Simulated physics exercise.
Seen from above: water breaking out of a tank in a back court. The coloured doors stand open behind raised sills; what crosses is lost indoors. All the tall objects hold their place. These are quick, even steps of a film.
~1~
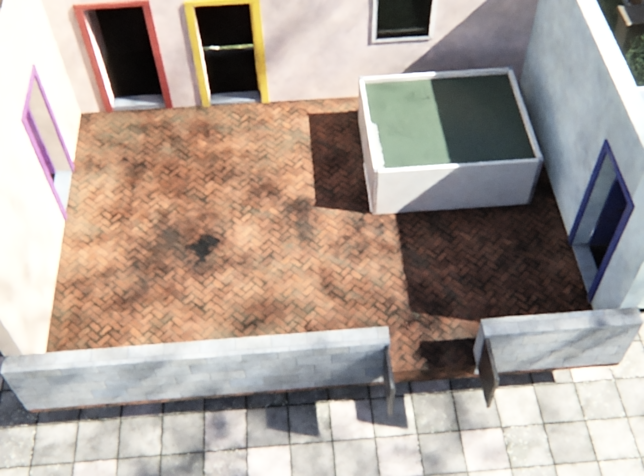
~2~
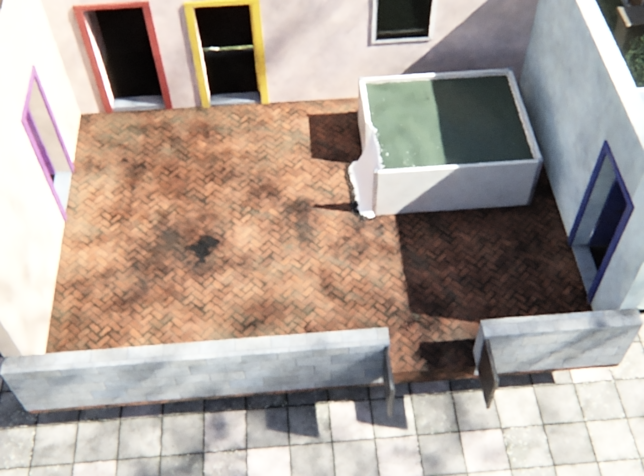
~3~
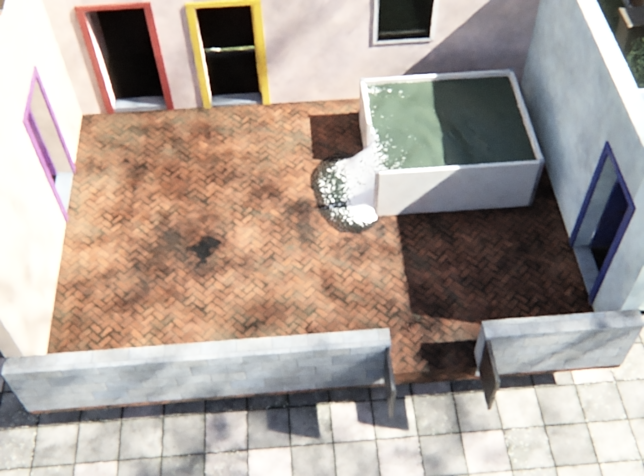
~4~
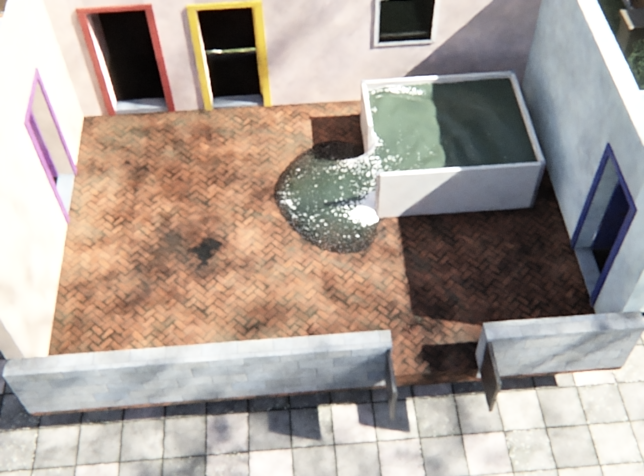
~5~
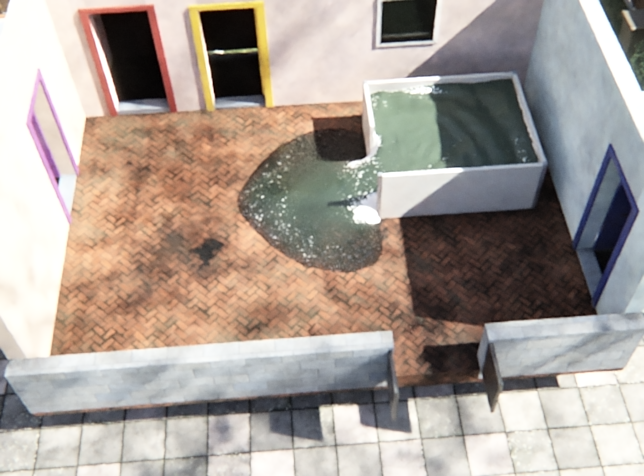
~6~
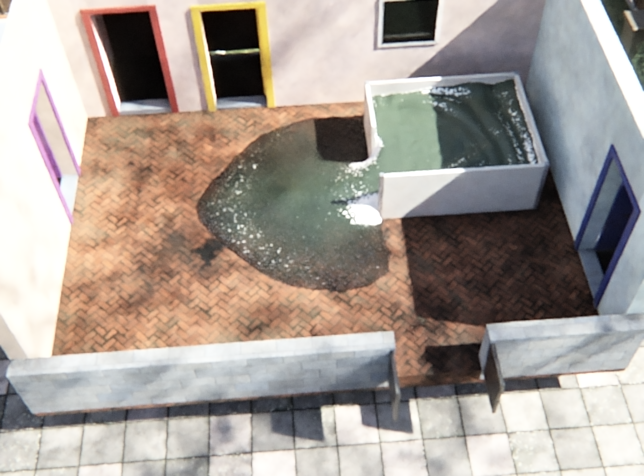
The footage shows a brick-paved back court with coloured doorways, seen from above, where still water in a white-walled tank breaks out through its left side, splashes onto the paving and spreads leftward in a widening, rounded sheet.
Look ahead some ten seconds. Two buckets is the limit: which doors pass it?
In the end: The blue door lets in a lot; the yellow door lets in a lot; the red door lets in a lot; the purple door lets in a lot.
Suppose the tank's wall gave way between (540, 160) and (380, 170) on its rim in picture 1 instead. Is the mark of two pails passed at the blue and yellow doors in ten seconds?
The blue one goes over; the yellow one lets less in.
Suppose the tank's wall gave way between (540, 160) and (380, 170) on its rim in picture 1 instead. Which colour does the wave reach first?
First comes the blue-painted one.
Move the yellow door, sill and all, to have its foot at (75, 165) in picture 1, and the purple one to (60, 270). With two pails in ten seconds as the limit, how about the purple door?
In short: Purple floods.
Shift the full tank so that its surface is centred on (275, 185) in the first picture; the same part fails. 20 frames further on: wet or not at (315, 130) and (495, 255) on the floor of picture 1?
One after the other: No water, not flooded.
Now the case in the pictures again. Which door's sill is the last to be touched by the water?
Last comes the door marked blue.
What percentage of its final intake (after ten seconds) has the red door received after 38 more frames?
I make it 55 per cent.
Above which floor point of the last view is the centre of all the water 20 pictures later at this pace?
Near (299, 209).
A moment on, water covers 50 % of the floor; the blue door not reached, the yellow door wet at the sill, nothing in, the red door not reached, the purple door wet at the sill, nothing in.
Next, water covers 65 % of the floor; the blue door not reached, the yellow door under two buckets in, the red door wet at the sill, nothing in, the purple door over two buckets in.
Then, water covers 65 % of the floor; the blue door not reached, the yellow door under two buckets in, the red door under two buckets in, the purple door far over two buckets in.
Later, water covers 70 % of the floor; the blue door not reached, the yellow door under two buckets in, the red door over two buckets in, the purple door far over two buckets in.
In the end, water covers 100 % of the floor; the blue door over two buckets in, the yellow door far over two buckets in, the red door over two buckets in, the purple door far over two buckets in.
